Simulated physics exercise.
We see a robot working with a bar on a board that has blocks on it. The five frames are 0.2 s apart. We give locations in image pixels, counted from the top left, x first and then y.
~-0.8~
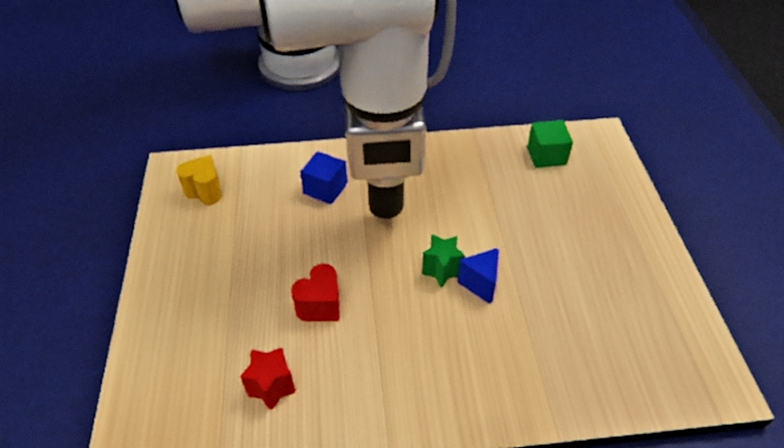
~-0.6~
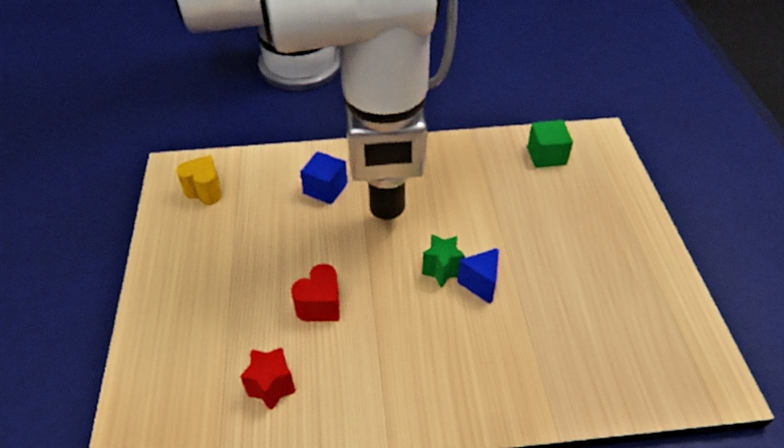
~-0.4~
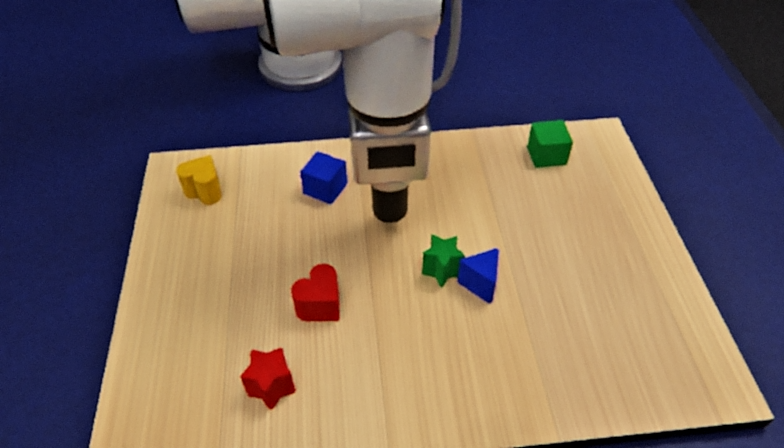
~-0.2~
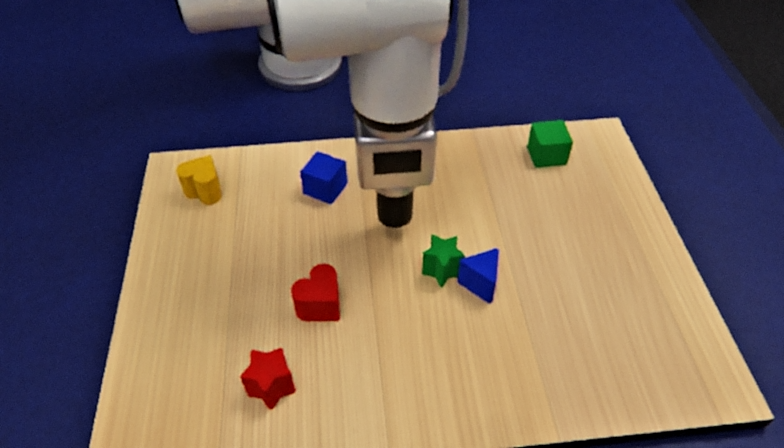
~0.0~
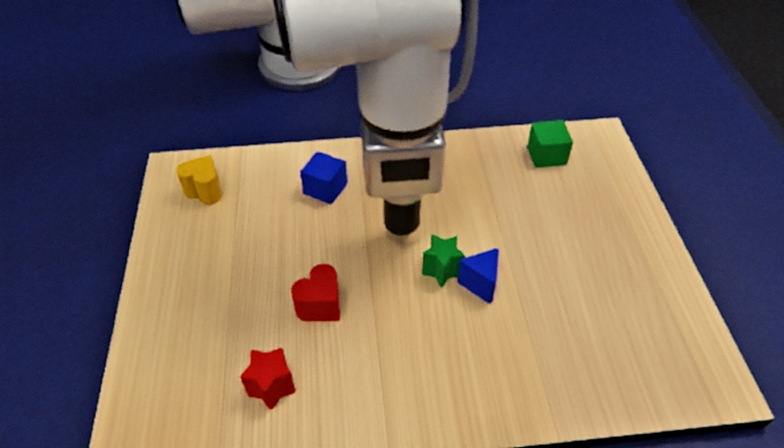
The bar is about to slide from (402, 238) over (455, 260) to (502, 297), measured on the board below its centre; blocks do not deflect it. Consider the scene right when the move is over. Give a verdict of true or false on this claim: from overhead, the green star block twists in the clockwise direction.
My answer: True.
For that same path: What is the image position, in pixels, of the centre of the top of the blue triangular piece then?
Near (519, 313).
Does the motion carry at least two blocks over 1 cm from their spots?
I believe so.
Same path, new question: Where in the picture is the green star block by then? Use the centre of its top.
It ends at (478, 290).
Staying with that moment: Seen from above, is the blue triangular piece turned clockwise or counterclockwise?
Looking from above, the answer is counterclockwise.
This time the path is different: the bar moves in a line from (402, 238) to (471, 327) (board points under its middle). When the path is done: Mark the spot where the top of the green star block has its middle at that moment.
In the picture, it is at (511, 308).
On the path given first. One third of the way, bar (439, 237); green star block (455, 260), turned 25° clockwise; blue triangular piece (490, 271), turned 35° anticlockwise.
Two thirds of the way, bar (474, 256); green star block (471, 276), turned 80° clockwise; blue triangular piece (506, 291), turned 50° anticlockwise.
At the end, bar (505, 282); green star block (478, 290), turned 130° clockwise; blue triangular piece (519, 313), turned 35° anticlockwise.
